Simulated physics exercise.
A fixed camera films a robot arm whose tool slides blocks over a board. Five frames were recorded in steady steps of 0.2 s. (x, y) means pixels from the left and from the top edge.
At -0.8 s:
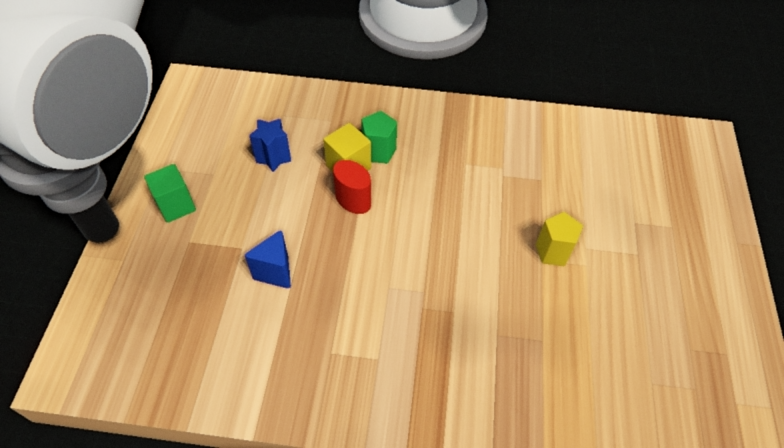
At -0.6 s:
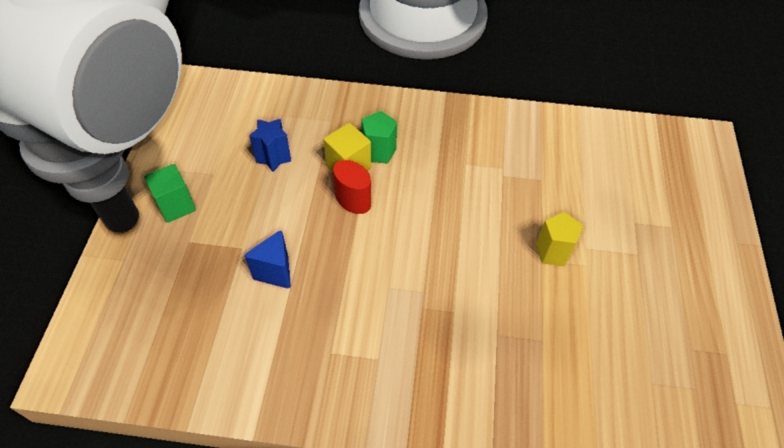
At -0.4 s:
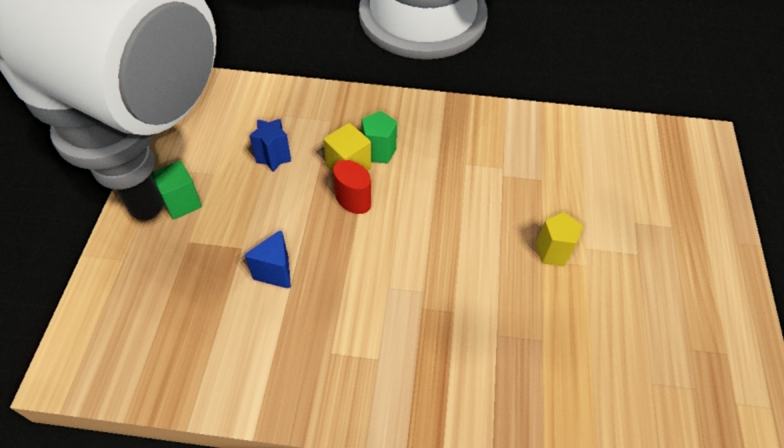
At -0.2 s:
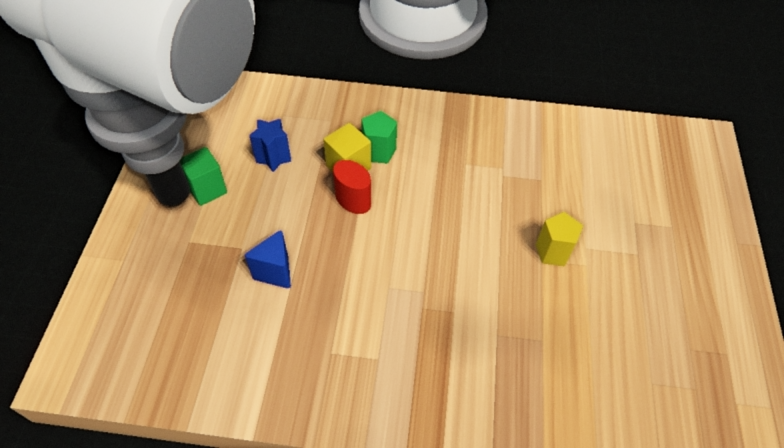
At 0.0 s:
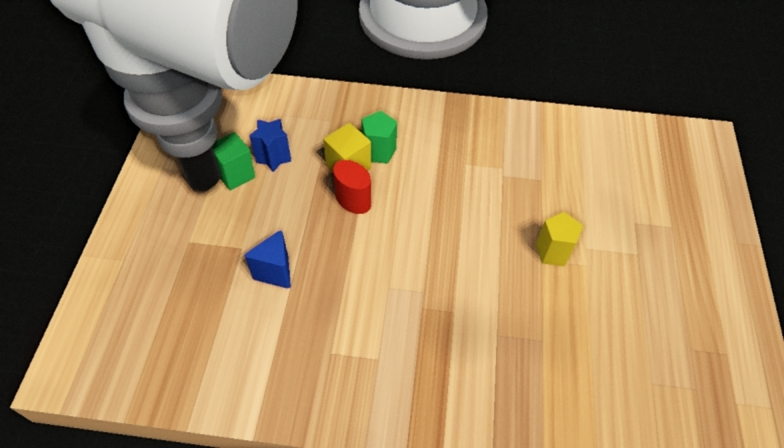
A white and gray robotic arm with a black tip reaches over the upper left of a wooden board against a dark background, seen from above at an angle. A green block, blue star and blue triangle sit at left, with yellow, green and red blocks near upper center and a yellow one at right. The arm moves rightward, then pushes the left green block right and slightly upward, close to the star, while the view stays still.
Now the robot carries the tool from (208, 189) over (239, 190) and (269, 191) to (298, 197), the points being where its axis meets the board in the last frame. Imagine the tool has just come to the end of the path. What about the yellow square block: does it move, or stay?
Its place stays the same.
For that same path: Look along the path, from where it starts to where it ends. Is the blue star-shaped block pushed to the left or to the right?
Left side.
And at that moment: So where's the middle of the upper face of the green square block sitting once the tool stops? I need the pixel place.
Somewhere near (253, 138).
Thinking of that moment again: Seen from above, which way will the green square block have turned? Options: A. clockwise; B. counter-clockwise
(B)
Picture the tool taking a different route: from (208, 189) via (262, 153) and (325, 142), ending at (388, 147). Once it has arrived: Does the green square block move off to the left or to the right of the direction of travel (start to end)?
The green square block is shifted sideways to the left, facing along the path from start to end.
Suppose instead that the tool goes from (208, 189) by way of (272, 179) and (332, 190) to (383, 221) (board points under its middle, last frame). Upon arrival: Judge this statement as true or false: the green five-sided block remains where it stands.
Answer: True.
On the path given first. Halfway along, tool (253, 179); green square block (252, 138), turned 45° anticlockwise; blue star-shaped block (279, 122).
At the end, tool (296, 185); green square block (253, 138), turned 50° anticlockwise; blue star-shaped block (279, 121); yellow square block in place.
